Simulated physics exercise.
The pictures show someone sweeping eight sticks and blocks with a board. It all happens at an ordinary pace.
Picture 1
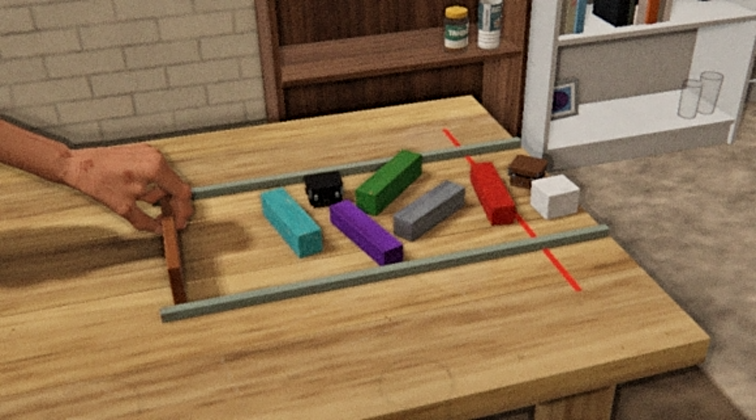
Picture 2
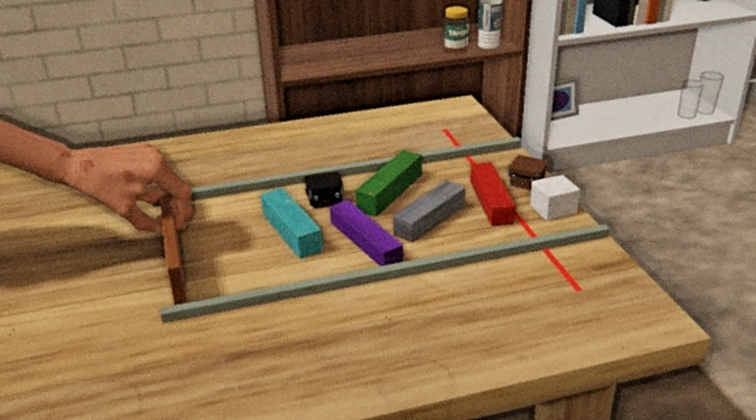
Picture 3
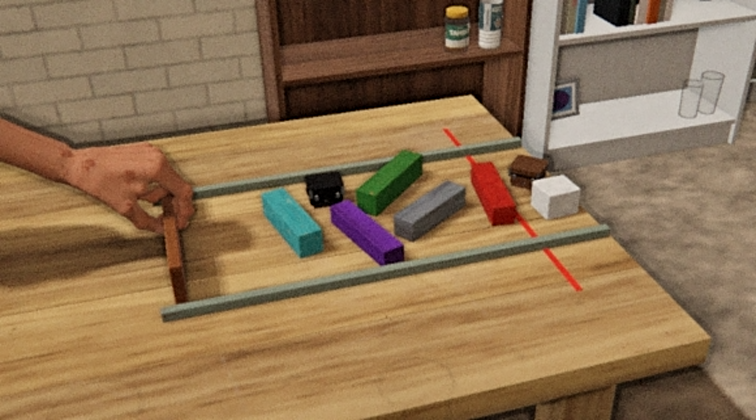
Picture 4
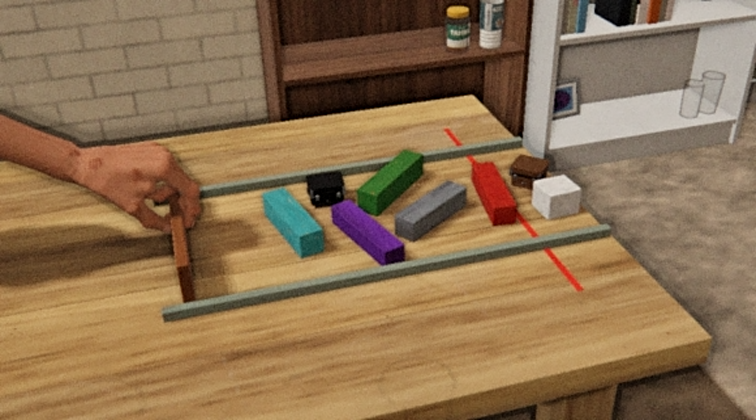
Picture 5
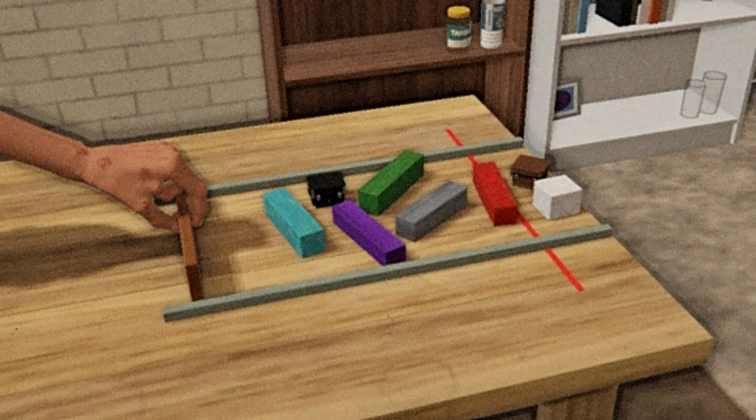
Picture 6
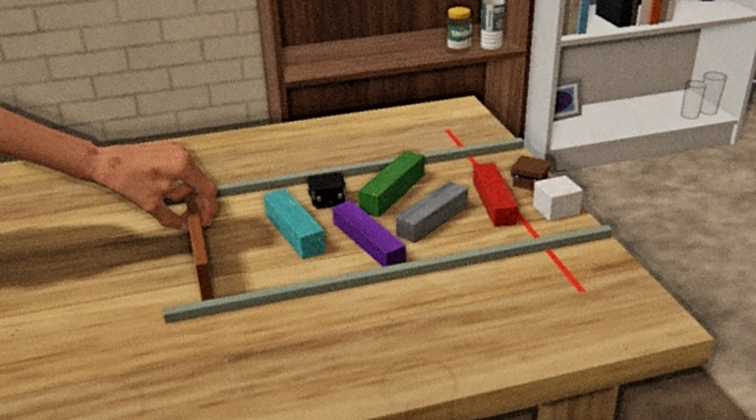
A hand sliding a brown board slightly to the right between two rails, the coloured sticks and blocks ahead staying still.
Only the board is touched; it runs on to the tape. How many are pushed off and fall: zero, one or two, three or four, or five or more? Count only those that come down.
The number that fall off is three or four.
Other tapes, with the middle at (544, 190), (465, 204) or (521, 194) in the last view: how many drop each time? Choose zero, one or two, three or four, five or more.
The falls would be at least five; 1 or 2; three to four.
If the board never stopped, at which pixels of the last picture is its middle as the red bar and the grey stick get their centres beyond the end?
Near (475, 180) and (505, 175).
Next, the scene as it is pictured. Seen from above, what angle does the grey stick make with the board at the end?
Near 10 degrees.
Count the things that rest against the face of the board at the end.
In contact: 2.
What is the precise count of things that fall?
The count is 3.
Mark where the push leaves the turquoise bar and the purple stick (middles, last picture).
The turquoise bar stops around (515, 186); the purple stick around (554, 205).
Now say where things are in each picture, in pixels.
White block (555, 197); brown case (528, 173); red bar (491, 193); board (171, 232); tape (500, 196), in the first picture.
Brown case (528, 174); grey stick (430, 211), in the second picture.
Red bar (492, 192); green bar (391, 182), in the third picture.
White block (556, 197); board (179, 231), in the fourth picture.
Brown case (530, 174); turquoise bar (293, 222), in the fifth picture.
White block (558, 198); brown case (531, 174); red bar (494, 193); board (196, 229); tape (503, 197), in the sixth picture.
A little later, none off yet; white block at rest near (558, 198); brown case at rest near (531, 174); red bar at rest near (494, 193).
Next, none off yet; white block at rest near (558, 198); brown case at rest near (531, 174); red bar at rest near (499, 192).
Later still, one off so far; white block shifted about its own width near (590, 196); brown case on its side near (580, 221); red bar shifted about its own width near (555, 185).
When it is over, the number that fall off is three or four; down, red bar, brown case and white block.
